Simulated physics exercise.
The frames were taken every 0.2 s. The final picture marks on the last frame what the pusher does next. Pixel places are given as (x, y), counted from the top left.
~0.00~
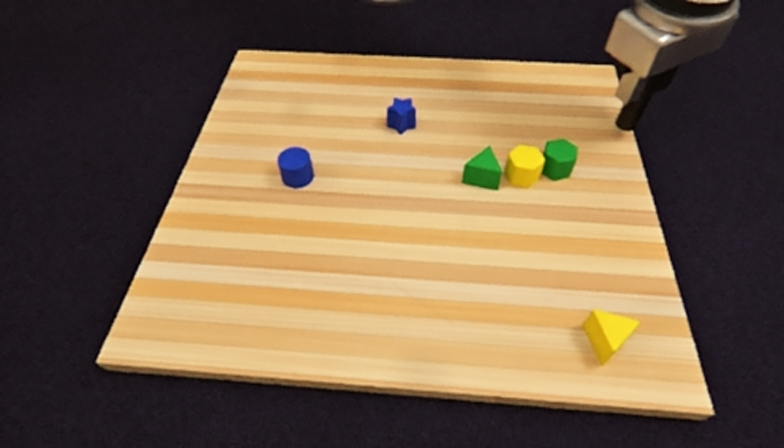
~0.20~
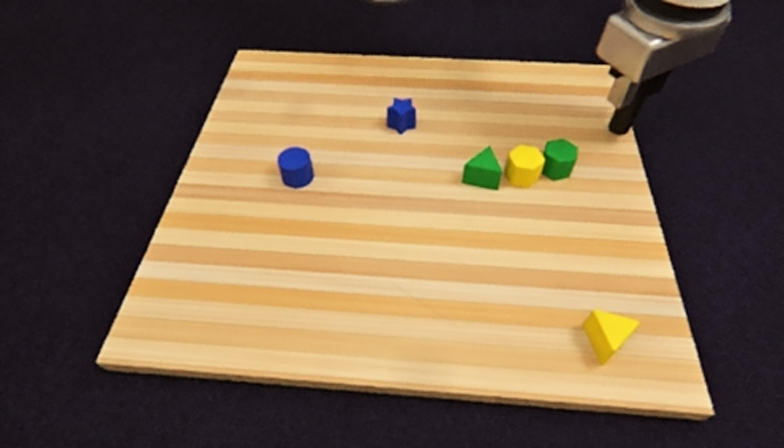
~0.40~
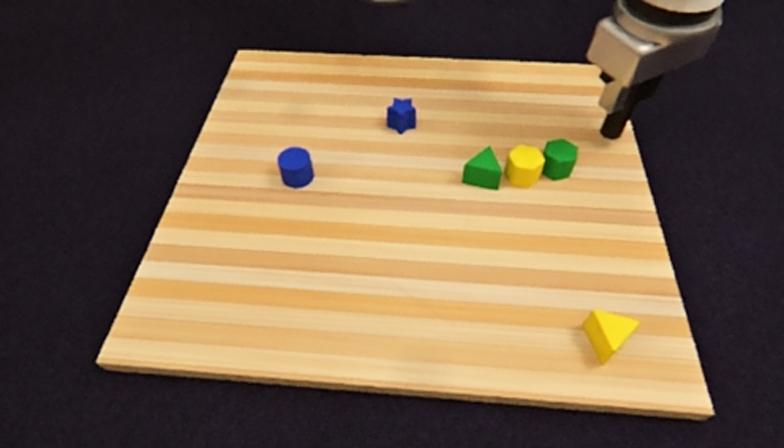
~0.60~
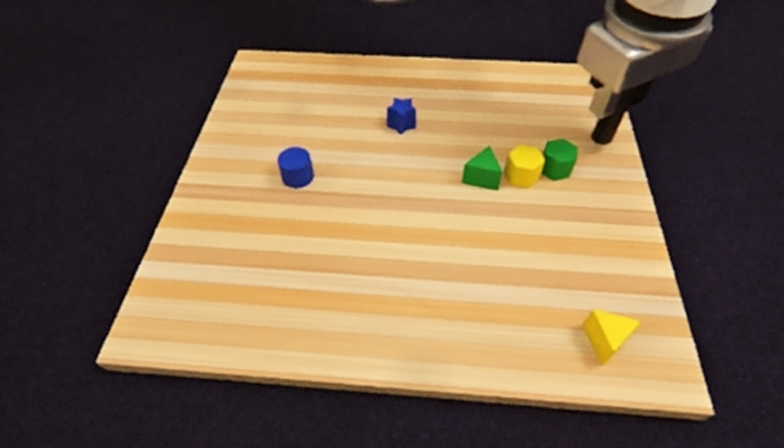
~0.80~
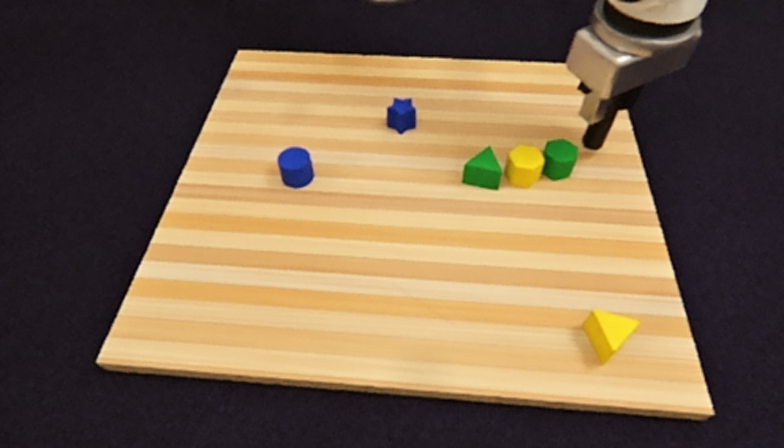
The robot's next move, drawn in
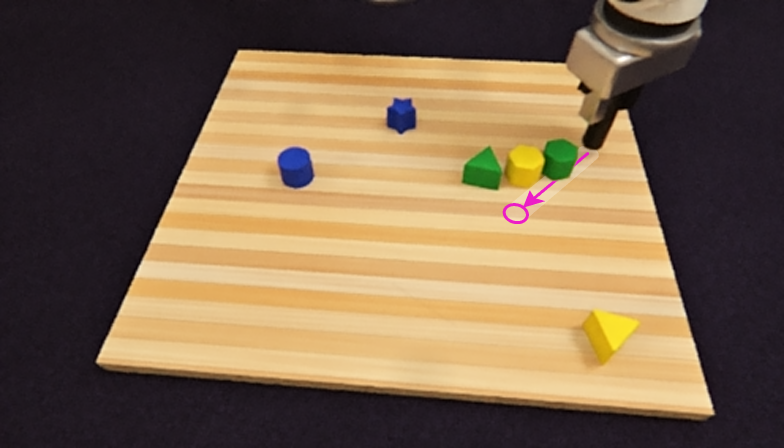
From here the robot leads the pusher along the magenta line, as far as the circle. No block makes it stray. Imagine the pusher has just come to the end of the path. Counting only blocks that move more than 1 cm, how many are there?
Total: Three-plus.
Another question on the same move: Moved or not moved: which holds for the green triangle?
It is moved off its spot.
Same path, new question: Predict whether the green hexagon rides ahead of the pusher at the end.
The green hexagon slips off.
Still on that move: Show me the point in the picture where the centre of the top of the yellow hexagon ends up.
I think it will end close to (482, 155).
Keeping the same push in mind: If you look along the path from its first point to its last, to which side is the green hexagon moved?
It's going to go right.
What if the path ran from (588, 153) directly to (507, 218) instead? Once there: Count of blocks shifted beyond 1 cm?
I'd say three or more blocks get shifted by more than about 1 cm.
Drawn move, from (588, 153) to (516, 213).
On the path given first. One third of the way, pusher (569, 163); yellow hexagon (513, 158); green hexagon (545, 155), turned 30° clockwise.
Two thirds of the way, pusher (545, 183); green triangle (458, 159); yellow hexagon (486, 157); green hexagon (520, 165), turned 75° clockwise.
At the end, pusher (519, 204); green triangle (454, 158); yellow hexagon (482, 155); green hexagon (514, 167), turned 95° clockwise.
